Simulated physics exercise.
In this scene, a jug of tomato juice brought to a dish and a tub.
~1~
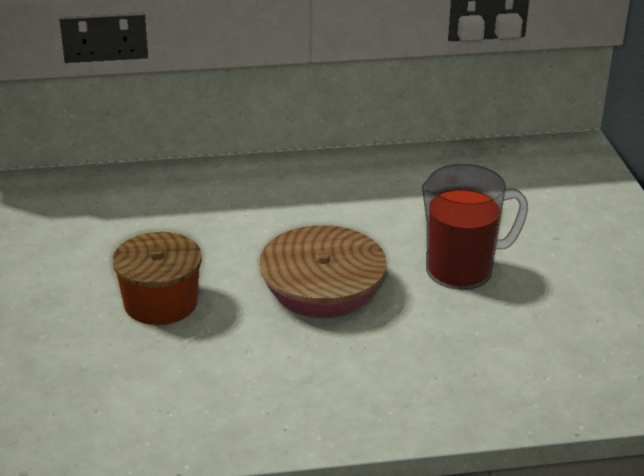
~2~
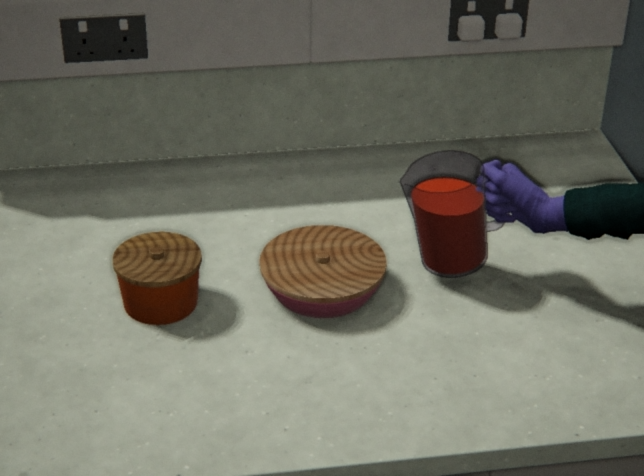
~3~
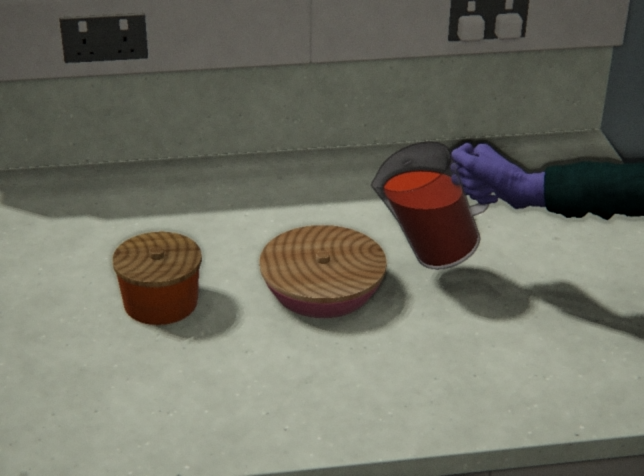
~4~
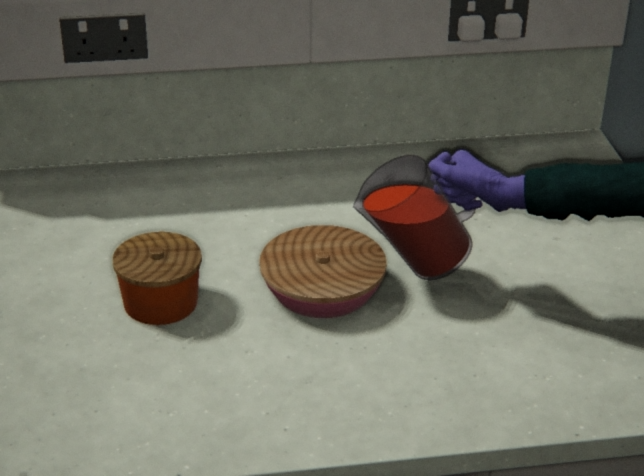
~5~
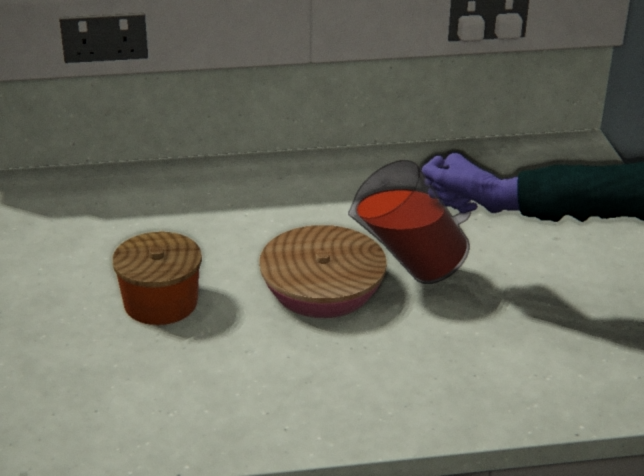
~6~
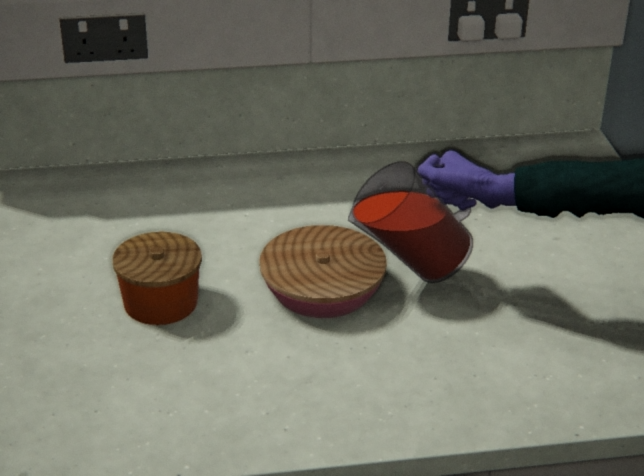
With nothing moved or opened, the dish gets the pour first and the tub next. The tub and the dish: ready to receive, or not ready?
Tub - not ready; dish - not ready.
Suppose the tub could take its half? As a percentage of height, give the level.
My estimate is 60 %.
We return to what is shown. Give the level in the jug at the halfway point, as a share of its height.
About 35 per cent.
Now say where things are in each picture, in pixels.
The first frame shows before the pour; jug (463, 226) about two thirds full; dish (323, 279) with its lid on; tub (159, 283) with its lid on.
In the second frame, the jug is on its way; jug about two thirds full, surface at (448, 197); dish (323, 279) with its lid on.
The third frame shows tilting; jug (431, 206) tipped 25° with all of its load; tub (159, 283) with its lid on.
The fourth frame shows no stream yet; jug (417, 218) tipped 30° with all of its load; dish (323, 279) with its lid on.
The fifth frame shows still nothing leaves it; jug (413, 223) tipped 35° with all of its load; tub (159, 283) with its lid on.
The sixth frame shows on the point of pouring; jug (414, 224) tipped 40° with all of its load; dish (323, 279) with its lid on; tub (159, 283) with its lid on.
A moment on, it hits the lid of the dish and runs off.
Further on, it hits the lid of the tub and runs off.
When it is over, the dish is empty, in a puddle; the tub is empty, in a puddle.
